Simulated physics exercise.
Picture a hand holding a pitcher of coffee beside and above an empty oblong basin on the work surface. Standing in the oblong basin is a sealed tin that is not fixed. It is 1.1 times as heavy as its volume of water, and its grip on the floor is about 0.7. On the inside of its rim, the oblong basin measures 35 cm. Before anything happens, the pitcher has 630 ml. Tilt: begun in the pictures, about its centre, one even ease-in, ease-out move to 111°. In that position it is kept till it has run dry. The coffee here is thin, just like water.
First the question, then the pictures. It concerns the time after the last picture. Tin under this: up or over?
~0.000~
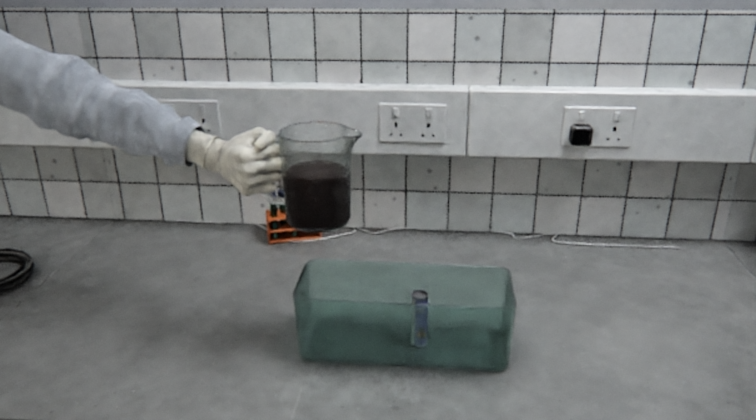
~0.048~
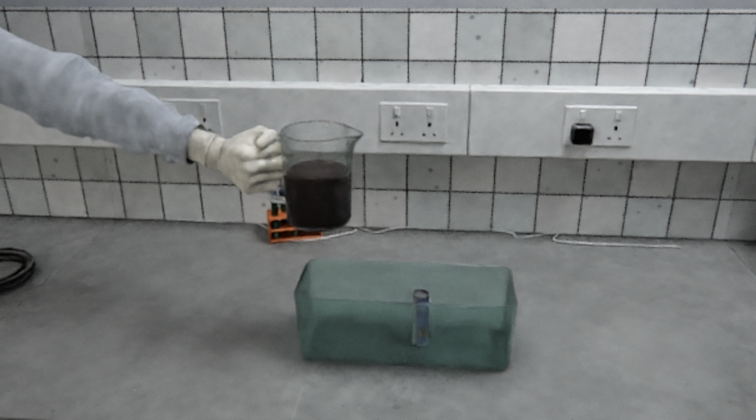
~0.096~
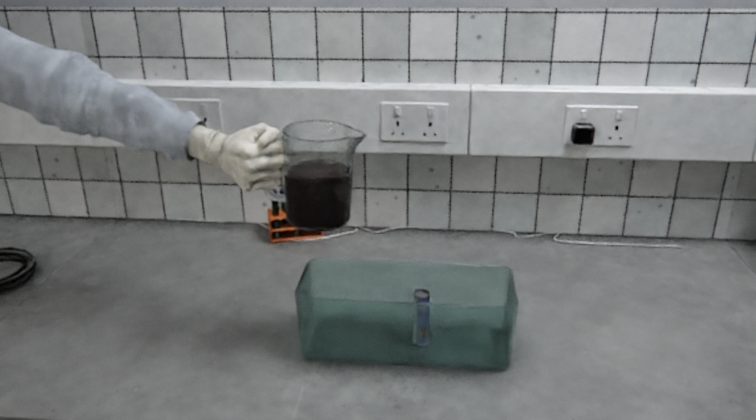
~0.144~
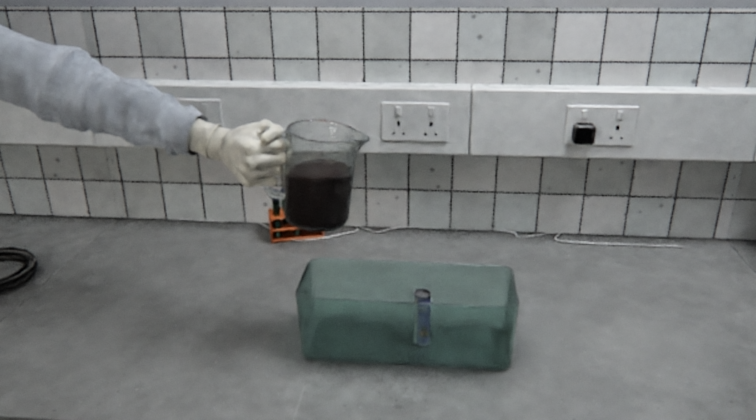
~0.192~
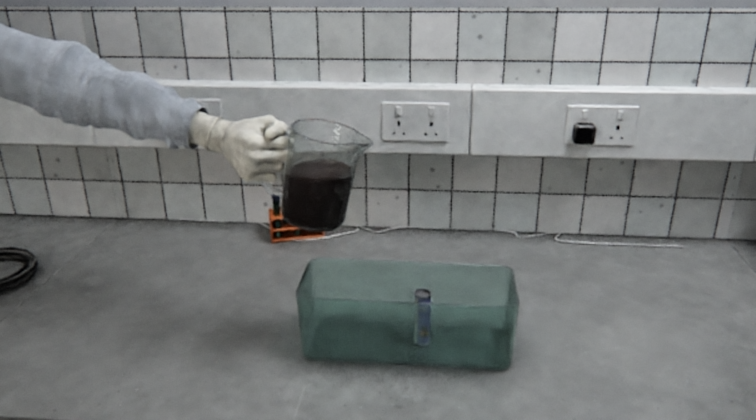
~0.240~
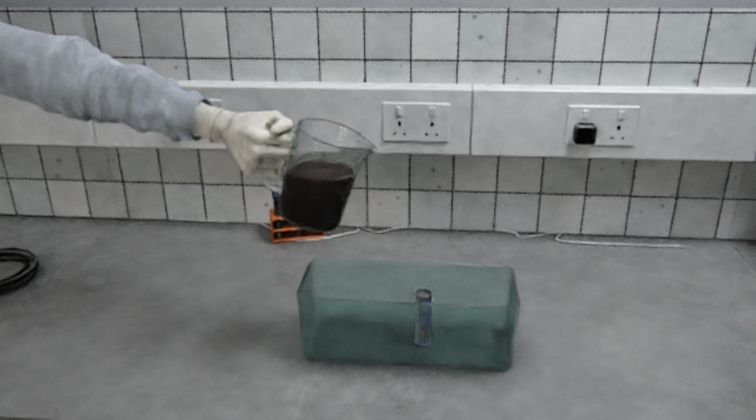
Over.
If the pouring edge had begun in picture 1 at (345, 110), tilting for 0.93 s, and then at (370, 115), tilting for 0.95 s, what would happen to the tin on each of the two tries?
Try 1: Tipped over; try 2: Tipped over.
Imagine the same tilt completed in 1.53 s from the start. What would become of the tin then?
In that case the tin overturns.
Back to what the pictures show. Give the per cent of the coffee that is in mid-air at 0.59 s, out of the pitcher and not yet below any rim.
Some 8 per cent, I reckon.
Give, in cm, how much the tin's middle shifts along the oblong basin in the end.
Roughly 9.5 cm.
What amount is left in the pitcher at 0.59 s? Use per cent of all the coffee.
Near 92 in a hundred.
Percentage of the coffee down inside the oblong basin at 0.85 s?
Reading: Approx. 40 %.
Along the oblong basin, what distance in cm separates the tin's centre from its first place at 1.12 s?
The tin is about 10 cm from where it started.
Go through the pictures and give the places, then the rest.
In the first picture, it leans 0°; its right rim is at (362, 134); the coffee meets the walls at (286, 168) and (349, 170); the oblong basin's rim runs from (300, 279) to (512, 288); the tin's top is at (420, 297).
In the second picture, it leans 1°; its right rim is at (364, 134); the coffee meets the walls at (288, 168) and (350, 169).
In the third picture, it leans 3°; its right rim is at (366, 135); the coffee meets the walls at (288, 167) and (351, 169).
In the fourth picture, it leans 7°; its right rim is at (370, 138); the coffee meets the walls at (289, 168) and (352, 169).
In the fifth picture, it leans 12°; its right rim is at (373, 143); the coffee meets the walls at (289, 168) and (353, 169).
In the sixth picture, it leans 18°; its right rim is at (378, 149); the coffee meets the walls at (290, 170) and (355, 170).
Then, 0.59 s in, the tilt is 80° and 92 per cent is still to pour; the tin stands where it began.
Then, 0.85 s in, the tilt is 110° and 31 per cent is still to pour; the tin leans 25°.
Then, 1.12 s in, the tilt is 111° and 2 per cent is still to pour; the tin lies on its side.
Then, 1.42 s in, the tilt is 111° and 0 per cent is still to pour; the tin lies on its side.
Finally, the tin lies on its side.
